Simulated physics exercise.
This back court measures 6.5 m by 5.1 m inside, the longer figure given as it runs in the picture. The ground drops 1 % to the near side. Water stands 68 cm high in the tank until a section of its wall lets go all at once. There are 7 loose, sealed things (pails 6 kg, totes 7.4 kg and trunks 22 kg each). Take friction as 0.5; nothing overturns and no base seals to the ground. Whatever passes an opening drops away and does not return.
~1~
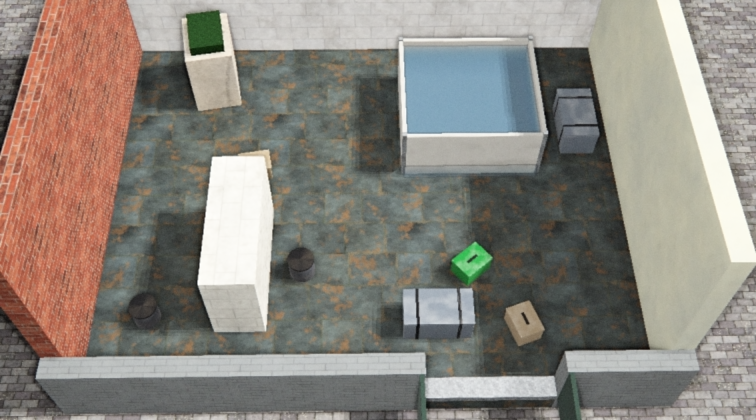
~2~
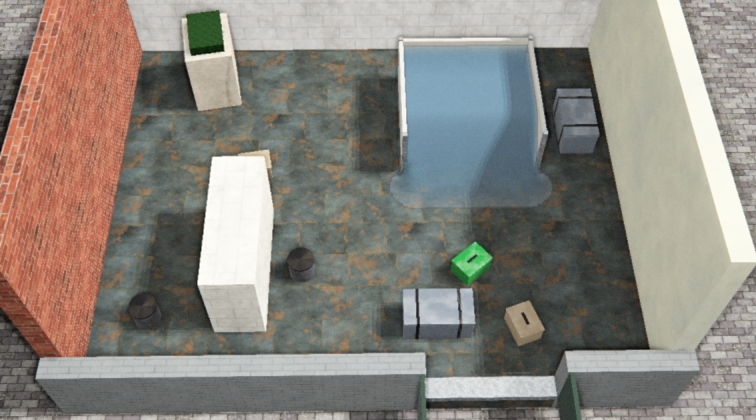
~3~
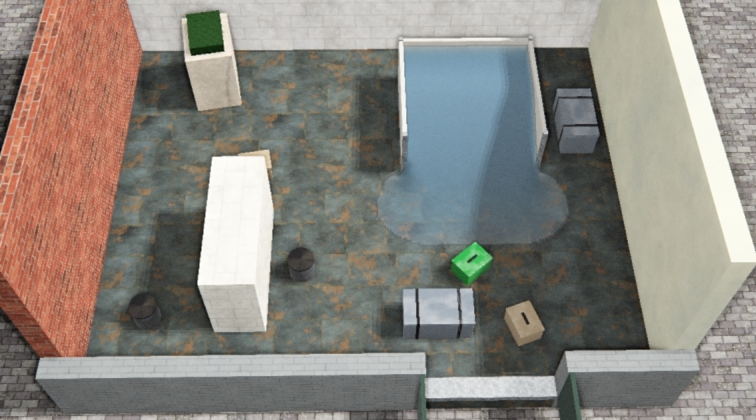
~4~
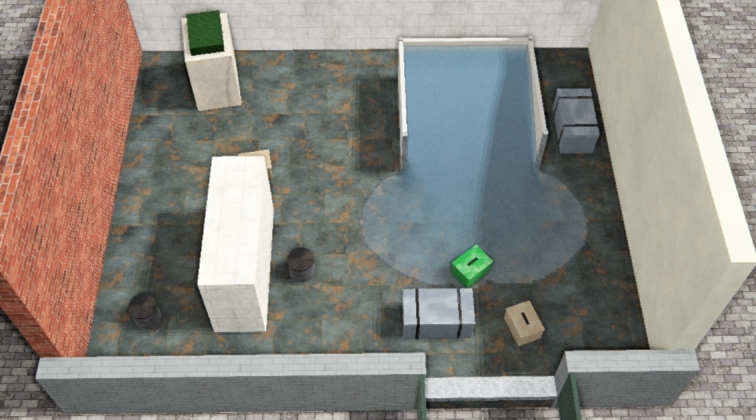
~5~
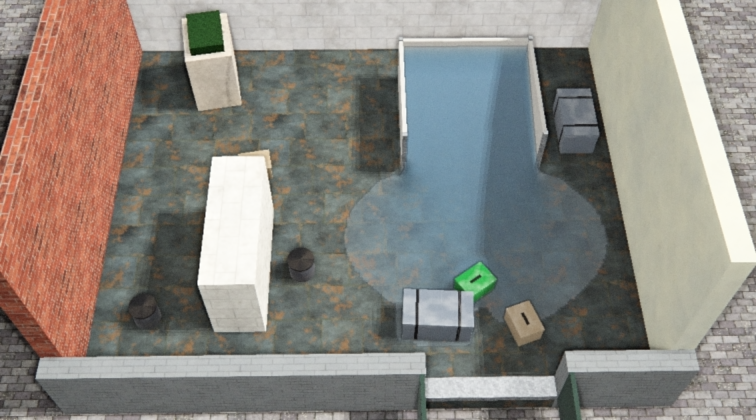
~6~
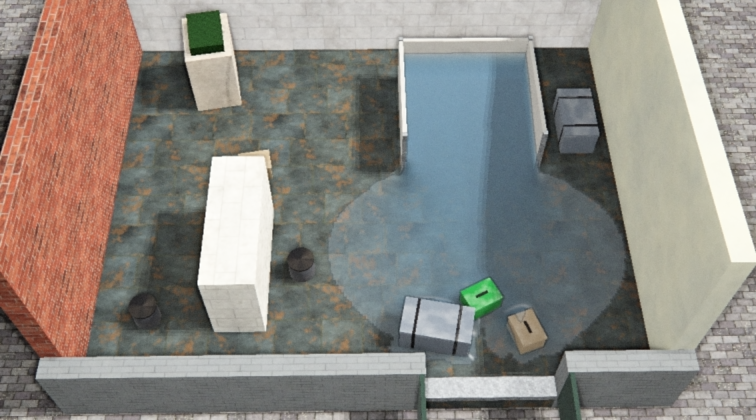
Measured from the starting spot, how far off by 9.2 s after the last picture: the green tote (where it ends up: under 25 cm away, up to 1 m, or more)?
The green tote ends far away.
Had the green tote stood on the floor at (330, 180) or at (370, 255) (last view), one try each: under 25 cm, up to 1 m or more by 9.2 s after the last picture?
In turn: It barely shifts; it ends far away.
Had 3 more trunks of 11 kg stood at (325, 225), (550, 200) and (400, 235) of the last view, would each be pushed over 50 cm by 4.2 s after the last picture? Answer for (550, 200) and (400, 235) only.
In turn: Past it, past it.
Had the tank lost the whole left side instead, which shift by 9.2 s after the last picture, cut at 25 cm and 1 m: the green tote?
In that case the green tote is nudged along.
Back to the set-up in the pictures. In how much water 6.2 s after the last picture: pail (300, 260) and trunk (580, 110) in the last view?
About 4 and 3 cm.
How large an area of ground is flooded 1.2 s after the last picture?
Roughly 16 m2.
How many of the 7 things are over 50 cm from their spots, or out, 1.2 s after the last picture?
I count 3.
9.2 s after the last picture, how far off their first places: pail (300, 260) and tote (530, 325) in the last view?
In that order: 40 cm, gone out.
Then, 1.2 s after the last picture the green tote has gone out; 2 of 7 are out; 1 afloat.
Then, 3.8 s after the last picture the green tote has gone out; 3 of 7 are out; 0 afloat.
Then, 6.2 s after the last picture the green tote has gone out; 3 of 7 are out; 0 afloat.
Then, 9.2 s after the last picture the green tote has gone out; 3 of 7 are out; 0 afloat.
